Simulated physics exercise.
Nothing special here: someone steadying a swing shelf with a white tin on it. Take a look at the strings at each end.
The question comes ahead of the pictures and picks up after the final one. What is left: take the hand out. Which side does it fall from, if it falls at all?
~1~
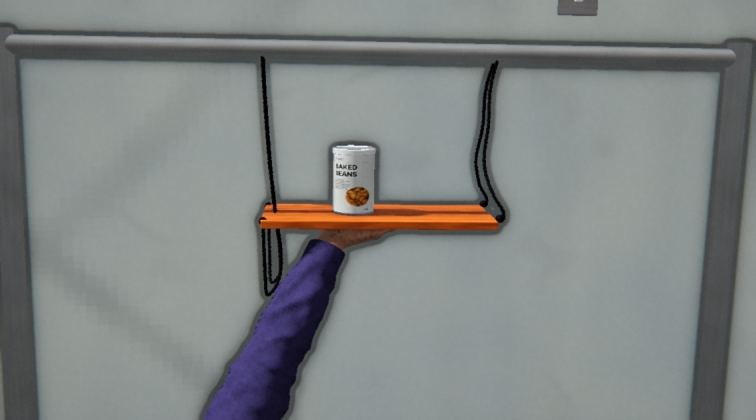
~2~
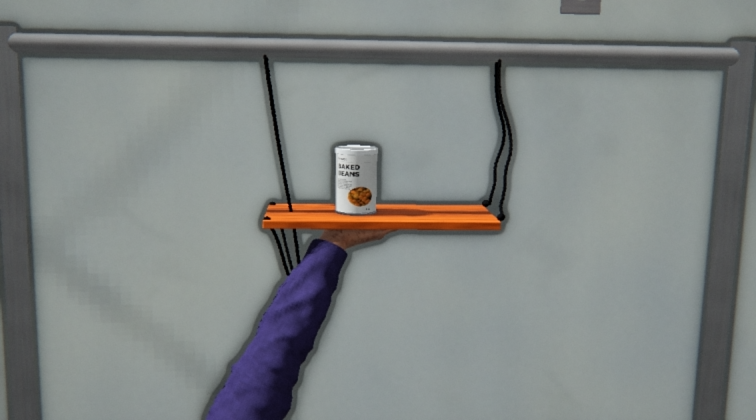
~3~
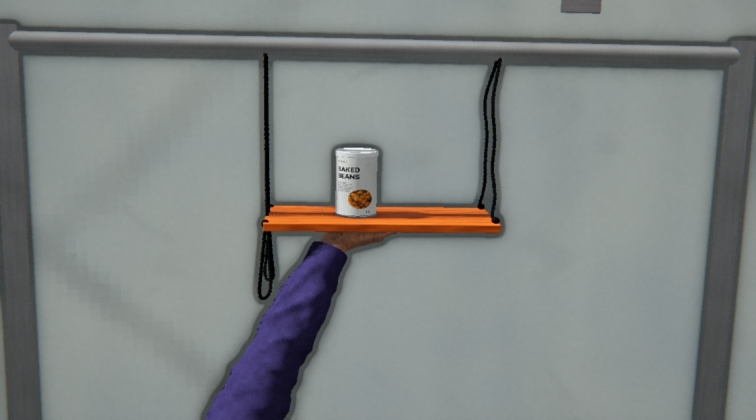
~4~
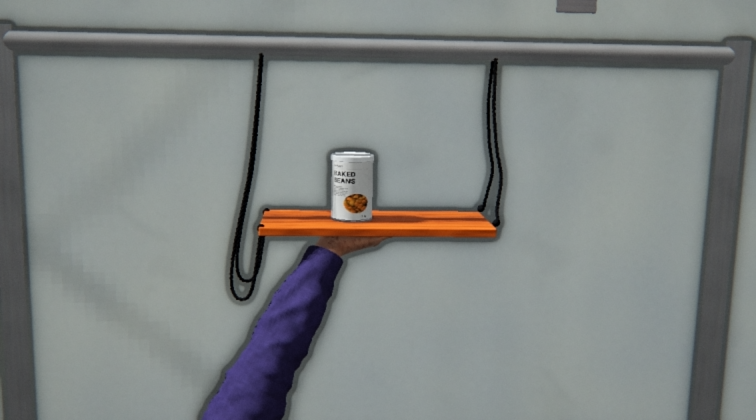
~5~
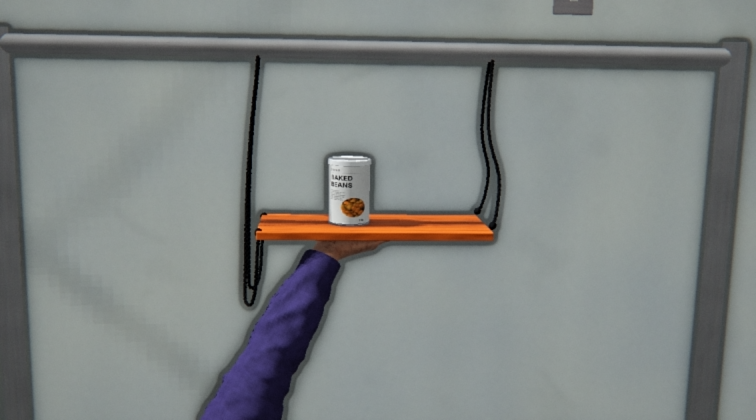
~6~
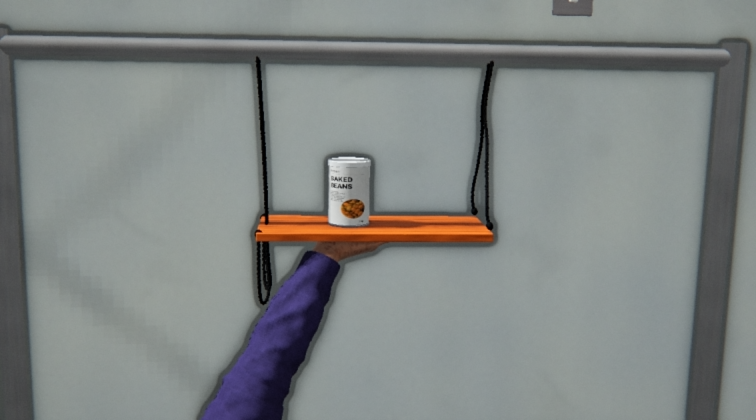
Chances are it departs leftward from its perch.
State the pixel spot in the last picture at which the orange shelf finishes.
Resting point: Around (413, 301).
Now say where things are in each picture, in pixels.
In the first picture, white tin (354, 180); orange shelf (381, 226).
In the second picture, white tin (356, 180).
In the third picture, white tin (356, 183).
In the fourth picture, white tin (352, 187); orange shelf (379, 232).
In the fifth picture, white tin (349, 191).
In the sixth picture, white tin (349, 192); orange shelf (376, 238); left strings slack, hanging in a loop; right strings almost straight.
Then, 0.76 s past the final frame, board tipped 42° down to the left; tin on the floor.
Then, 1.36 s past the final frame, board tipped 44° down to the left; tin on the floor.
When it is over, board tipped 43° down to the left; tin on the floor. The white tin falls from the left end.
